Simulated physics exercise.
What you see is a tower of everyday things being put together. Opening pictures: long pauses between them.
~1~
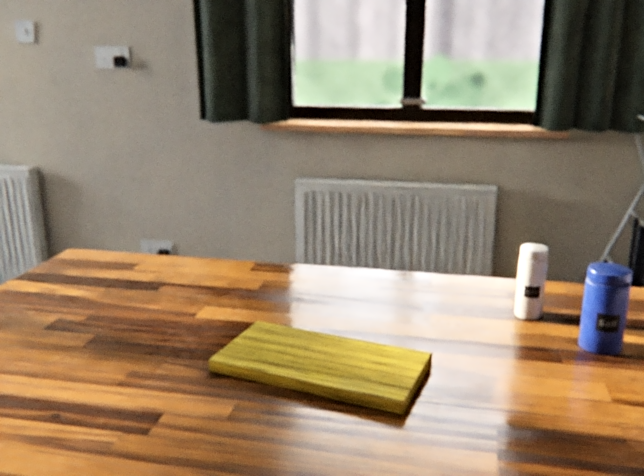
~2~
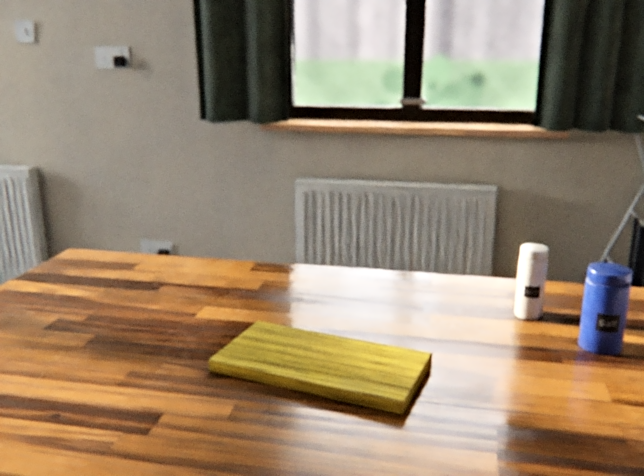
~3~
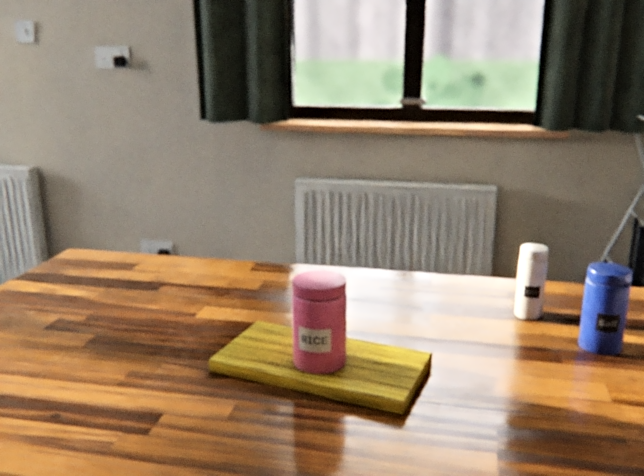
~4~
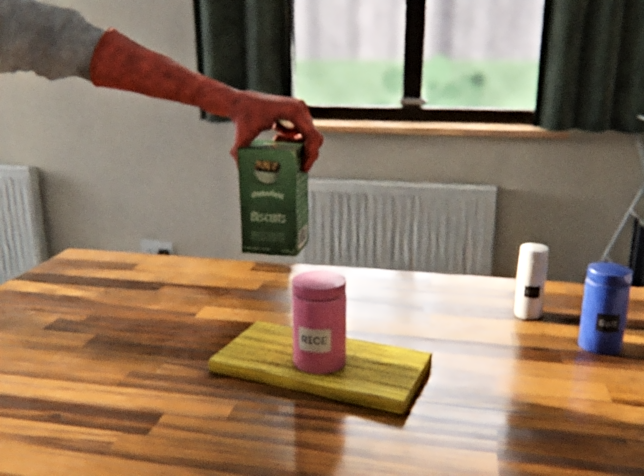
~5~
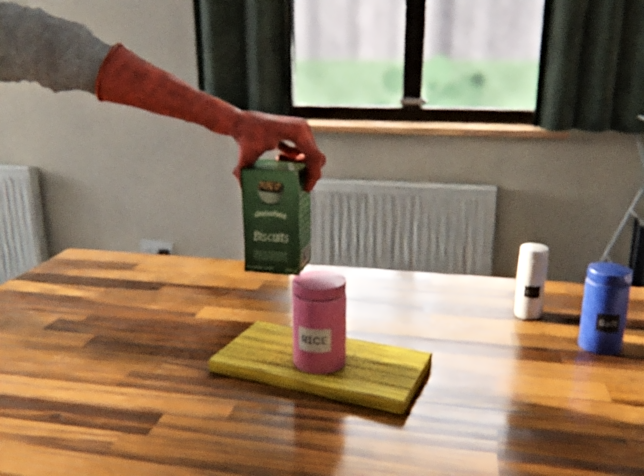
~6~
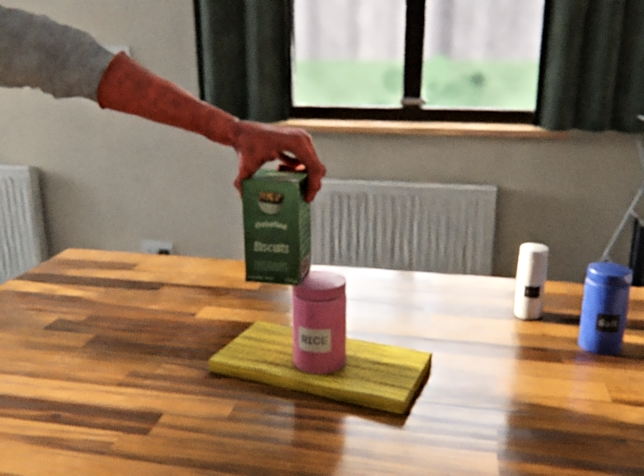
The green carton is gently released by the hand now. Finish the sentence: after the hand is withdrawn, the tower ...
The tower topples over.
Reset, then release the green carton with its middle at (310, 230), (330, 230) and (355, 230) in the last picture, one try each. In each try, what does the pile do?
So the first time it stays intact, the second time it stays intact, and the third time it tips over.
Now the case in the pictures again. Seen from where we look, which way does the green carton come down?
Looks like it moves off to the left.
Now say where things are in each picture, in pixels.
In the first picture, the last thing is not in view yet; yellow board (322, 362).
In the second picture, the last thing is not in view yet; blue jar (605, 308).
In the third picture, the last thing is not in view yet; yellow board (322, 362).
In the fourth picture, on its way; green carton (275, 197); blue jar (605, 308).
In the fifth picture, on its way; green carton (278, 216); yellow board (322, 362).
In the sixth picture, set down, still held; green carton (278, 227); blue jar (605, 308).
Then, 0.40 s later than the last frame, green carton now fallen.
Then, 0.60 s later than the last frame, things are still on the move.
When it is over, fallen, green carton; the other 4 as before. End places, in pixels of the last picture, green carton near (205, 323). The pile comes apart.
